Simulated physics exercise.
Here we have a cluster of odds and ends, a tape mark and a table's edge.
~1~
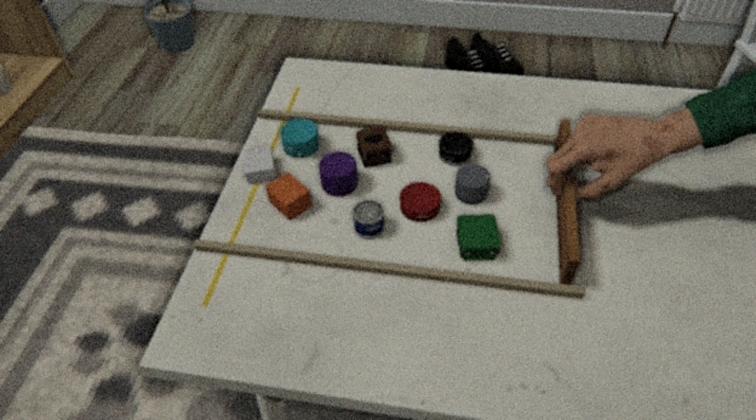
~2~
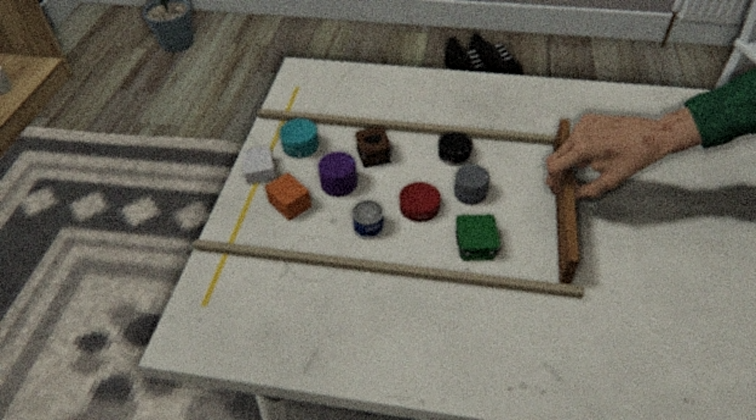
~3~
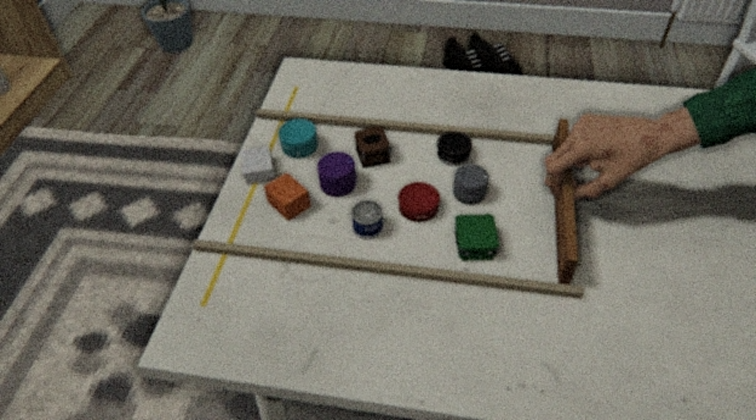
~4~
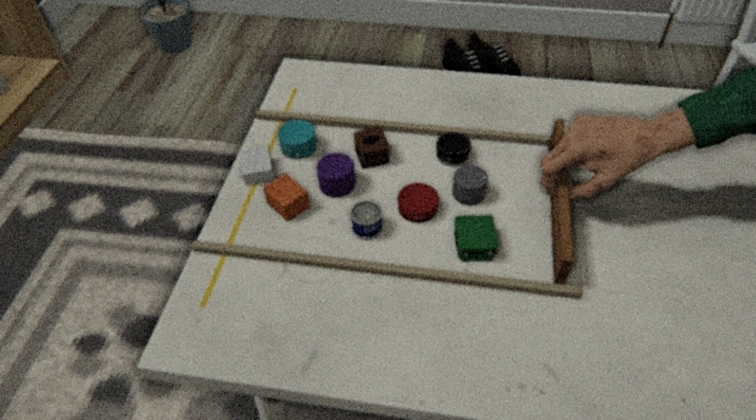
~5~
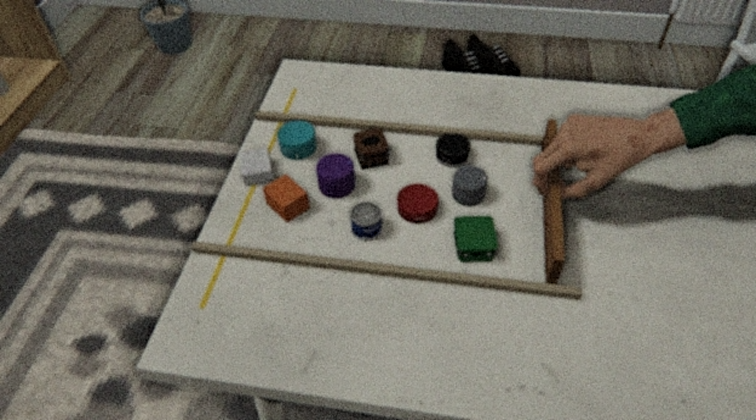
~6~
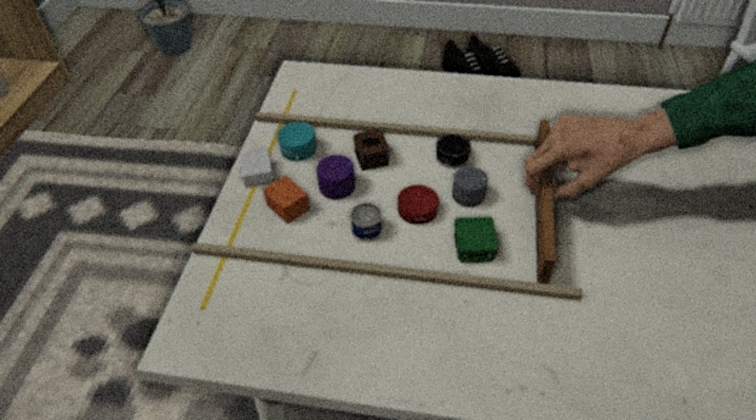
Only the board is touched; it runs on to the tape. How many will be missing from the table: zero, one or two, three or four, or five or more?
In the end the number that fall off is five or more.
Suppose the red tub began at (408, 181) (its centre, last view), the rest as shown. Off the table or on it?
The red tub drops off.
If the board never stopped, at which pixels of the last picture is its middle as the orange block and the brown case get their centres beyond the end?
At (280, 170) for the orange block; at (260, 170) for the brown case.
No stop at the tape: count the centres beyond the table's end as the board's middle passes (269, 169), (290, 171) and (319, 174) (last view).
Place by place, 5, 1 and 0.
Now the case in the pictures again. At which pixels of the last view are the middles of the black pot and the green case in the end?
About (261, 127), and the other about (219, 218).
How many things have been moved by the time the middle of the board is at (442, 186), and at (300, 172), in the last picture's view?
The counts are 4 and 10.
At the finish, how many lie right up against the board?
The number is 4.
Soon after, none off yet; white block at rest near (257, 168); turquoise tub at rest near (297, 141); orange block at rest near (287, 200).
After that, none off yet; white block at rest near (257, 168); turquoise tub displaced a little near (287, 138); orange block displaced a little near (276, 196).
In the end, the number that fall off is five or more; gone, blue pot, brown case, purple lid, orange block, turquoise tub and white block.
